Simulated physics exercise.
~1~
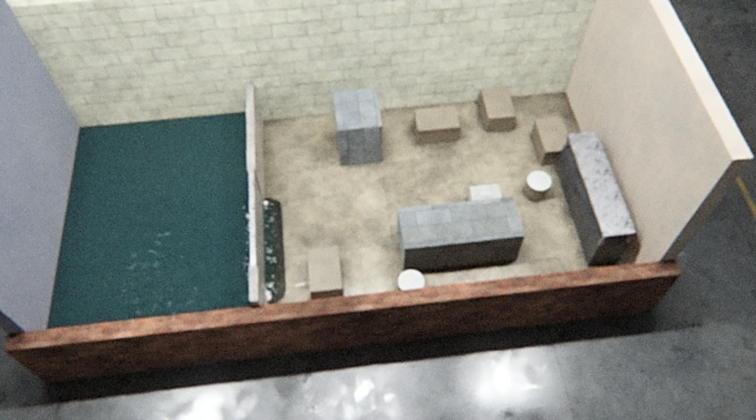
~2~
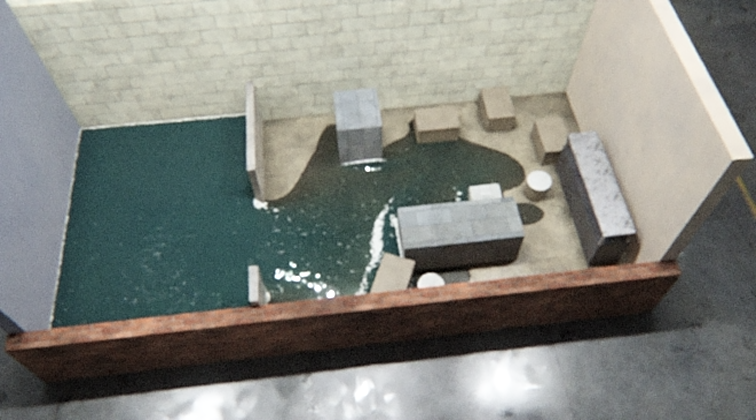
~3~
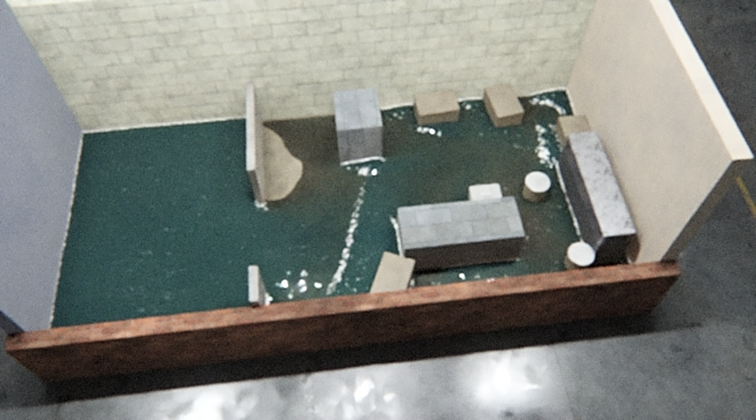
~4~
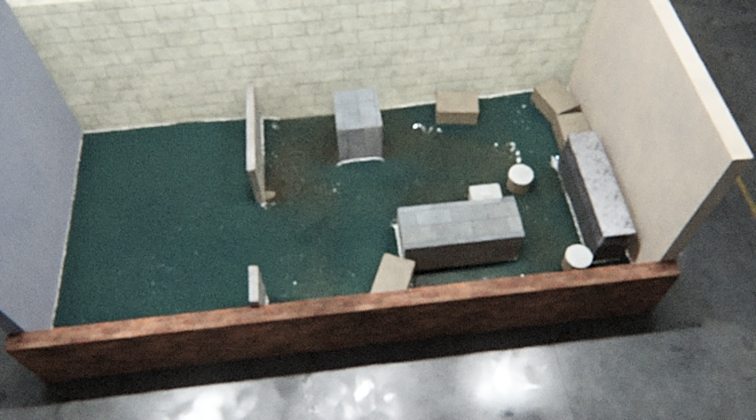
Dark green water bursts past a partition, floods the sandy floor, and leaves boxes shifted right.
